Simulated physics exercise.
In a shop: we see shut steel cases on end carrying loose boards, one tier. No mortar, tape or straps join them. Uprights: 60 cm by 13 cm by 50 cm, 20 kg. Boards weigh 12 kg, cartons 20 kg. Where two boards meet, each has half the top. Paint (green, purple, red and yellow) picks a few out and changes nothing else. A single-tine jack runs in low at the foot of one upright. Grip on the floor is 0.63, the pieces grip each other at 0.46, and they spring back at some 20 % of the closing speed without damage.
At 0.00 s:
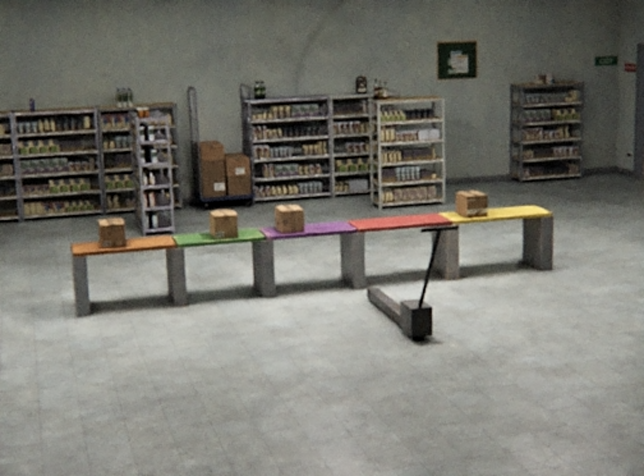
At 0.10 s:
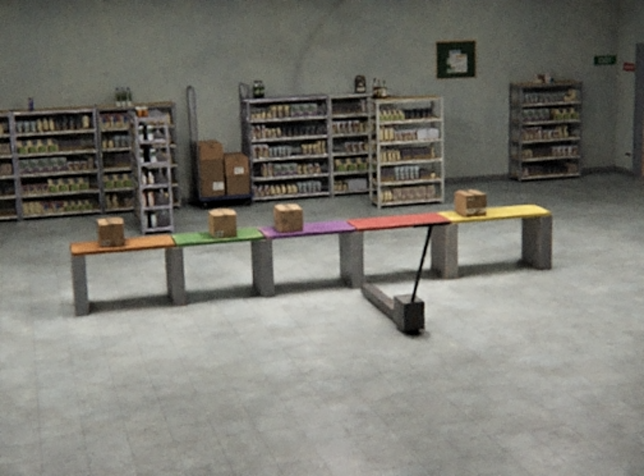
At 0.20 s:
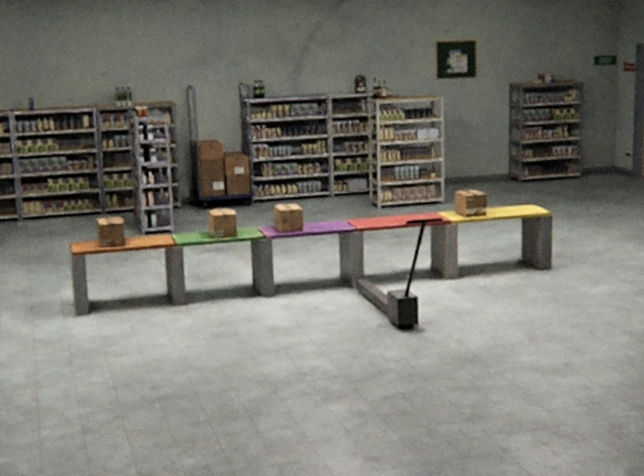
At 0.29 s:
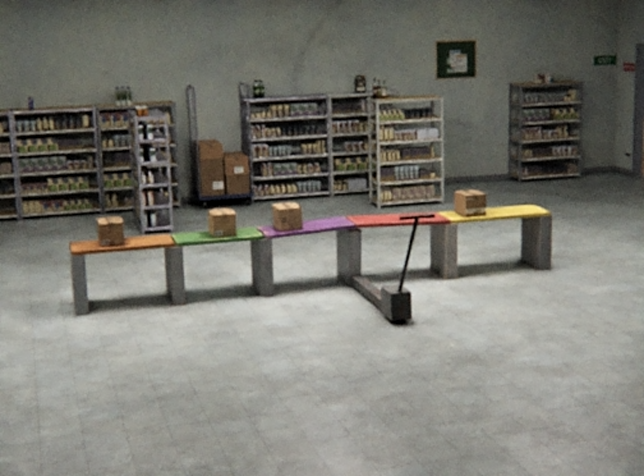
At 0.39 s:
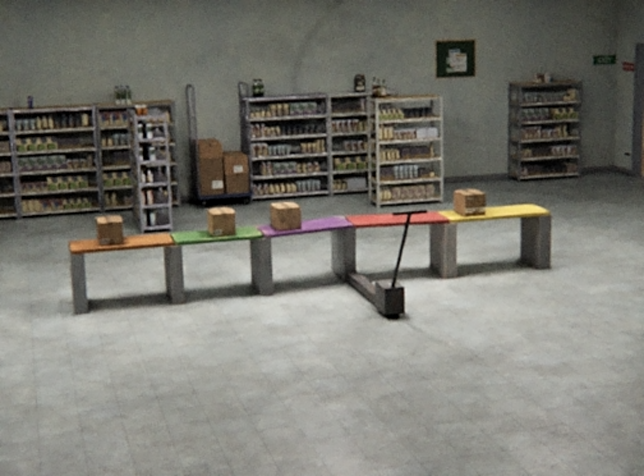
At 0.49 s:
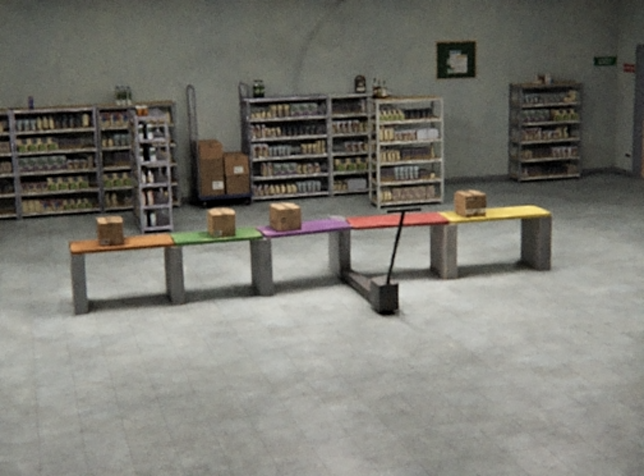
A pallet jack slides in under the red board, and the boards barely shift.
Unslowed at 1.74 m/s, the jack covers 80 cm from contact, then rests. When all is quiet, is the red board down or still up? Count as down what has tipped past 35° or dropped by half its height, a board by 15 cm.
In the end the red board drops.
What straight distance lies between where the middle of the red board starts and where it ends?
Some 30 cm.
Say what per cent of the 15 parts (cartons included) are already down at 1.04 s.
At that moment 20 per cent.
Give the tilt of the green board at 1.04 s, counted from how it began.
About 0°.
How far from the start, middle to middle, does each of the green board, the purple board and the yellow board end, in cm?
Green 0, purple 30, yellow 0.
Around 0.72 s, none of the 15 pieces down, 4 disturbed; red board tipped 7°; purple board tipped 6°.
Around 1.04 s, 3 of the 15 pieces down; red board tipped 37°, 29 cm lower; purple board tipped 40°, 28 cm lower.
Finally (3.8 s), 3 of the 15 pieces down; red board tipped 36°, 30 cm lower; purple board tipped 42°, 28 cm lower; green board unmoved. Seen by the last camera, middles, red board near (398, 247), purple board near (296, 255).
